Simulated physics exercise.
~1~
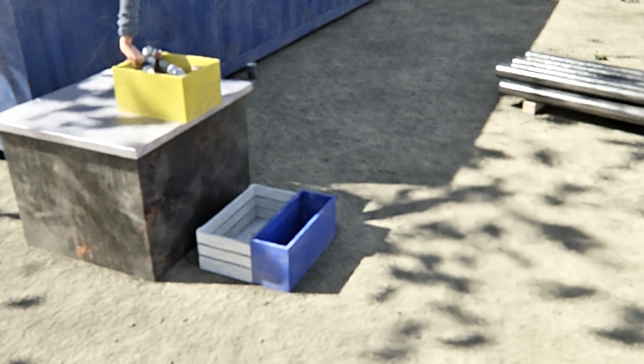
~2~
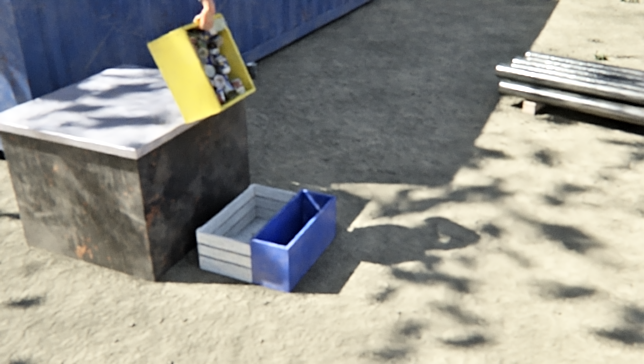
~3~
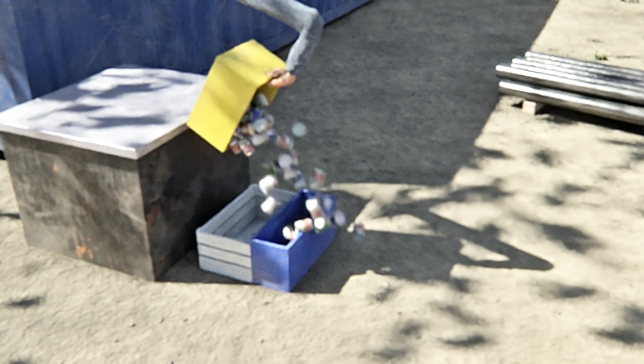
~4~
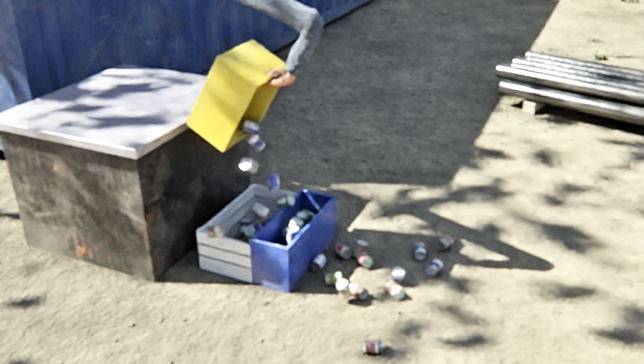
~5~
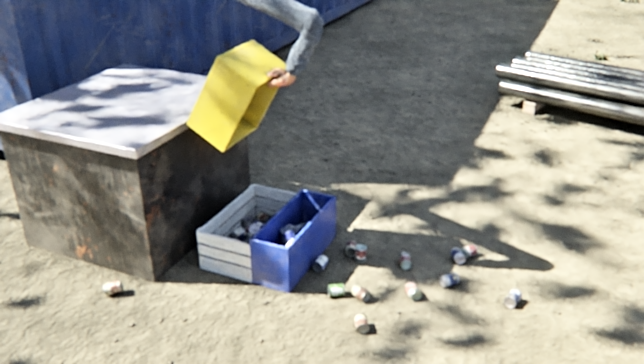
On a sunlit patch of sandy ground, a hand lifted a yellow box of small tins off a bench and tipped it over two bins, and the tins tumbled into the white and blue bins, with many scattering on the ground around them.
